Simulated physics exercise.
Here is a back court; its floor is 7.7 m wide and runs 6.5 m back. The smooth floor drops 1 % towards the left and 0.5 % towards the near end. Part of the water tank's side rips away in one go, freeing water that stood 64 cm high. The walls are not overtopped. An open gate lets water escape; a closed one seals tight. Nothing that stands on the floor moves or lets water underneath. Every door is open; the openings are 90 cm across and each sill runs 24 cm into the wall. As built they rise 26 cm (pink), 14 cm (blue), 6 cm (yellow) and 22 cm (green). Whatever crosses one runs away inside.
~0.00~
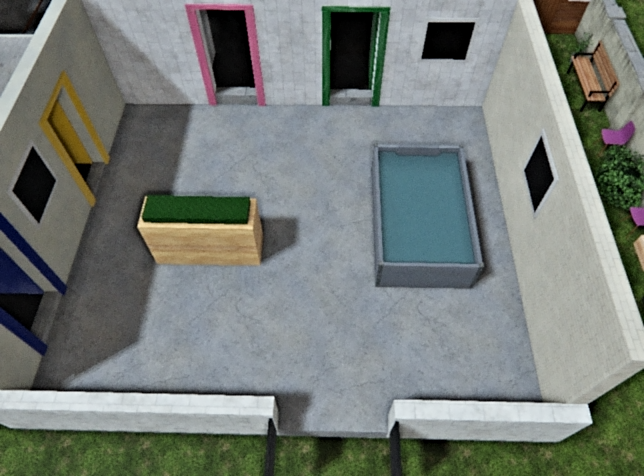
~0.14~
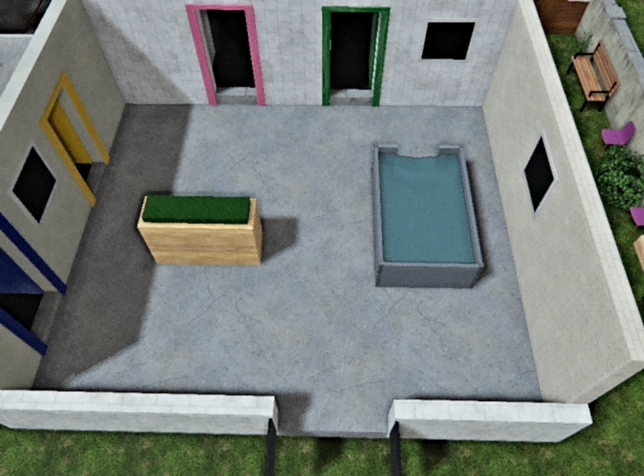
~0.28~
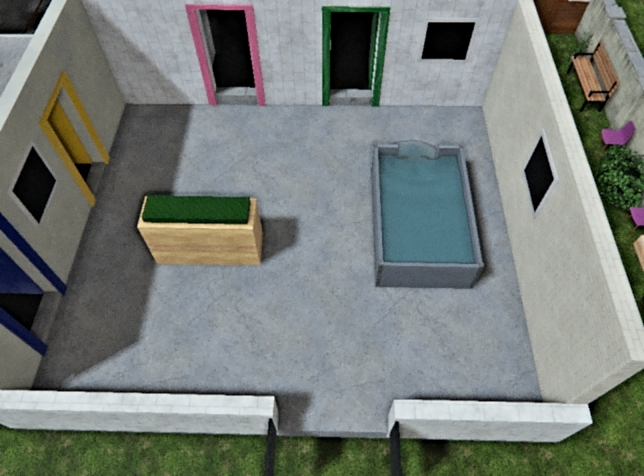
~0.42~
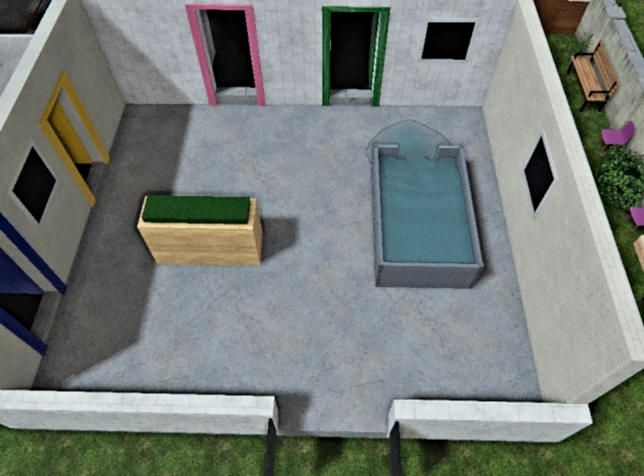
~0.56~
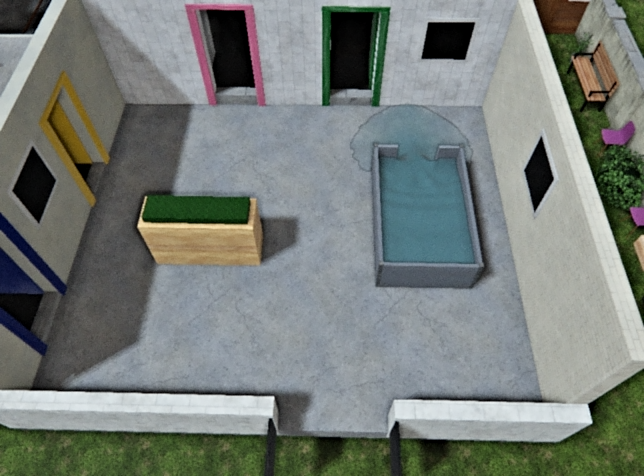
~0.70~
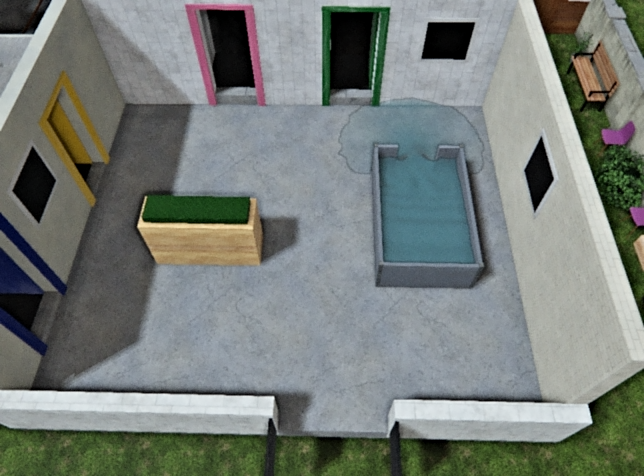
Water pours through a gap in the far side of a grey tank in a walled courtyard, spreading in a thin, rounded sheet across the floor behind it and widening leftward, while the grass-topped wooden box stays still.
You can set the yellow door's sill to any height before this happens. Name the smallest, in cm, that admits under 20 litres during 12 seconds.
About 7.5 cm.
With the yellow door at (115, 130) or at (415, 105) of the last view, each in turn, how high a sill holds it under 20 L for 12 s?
Roughly 10.0 and 26 cm.
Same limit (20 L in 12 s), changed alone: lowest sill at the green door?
About 16 cm at green.
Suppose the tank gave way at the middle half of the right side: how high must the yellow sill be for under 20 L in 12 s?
Some 6.5 cm.
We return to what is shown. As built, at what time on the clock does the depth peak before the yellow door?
Around 7.0 s.
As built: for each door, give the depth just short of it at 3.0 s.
Depths in cm: Pink 5, blue 0, yellow 0, green 17.
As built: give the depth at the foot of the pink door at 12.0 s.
Some 2.0 cm.
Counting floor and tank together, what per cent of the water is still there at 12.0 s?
Roughly 96 in a hundred.
After 1.4 s water covers 10 % of the floor, deepest (40 cm) near (476, 106); it has not reached the yellow door.
After 3.0 s water covers 30 % of the floor, deepest (28 cm) near (476, 106); it has not reached the yellow door.
After 12.0 s water covers 85 % of the floor, deepest (12 cm) near (26, 407); 8 cm at the yellow door, 41 litres in over its 6 cm sill.
At the yellow door as built, the water arrived by 3.9 s and peaked near 11 cm at 7.2 s.
Run again over the same 12 s with other heights there, 41 litres in over 6 cm, 7 litres over 8.5 cm. The limit of 20 litres is kept from about 7.5 cm up.
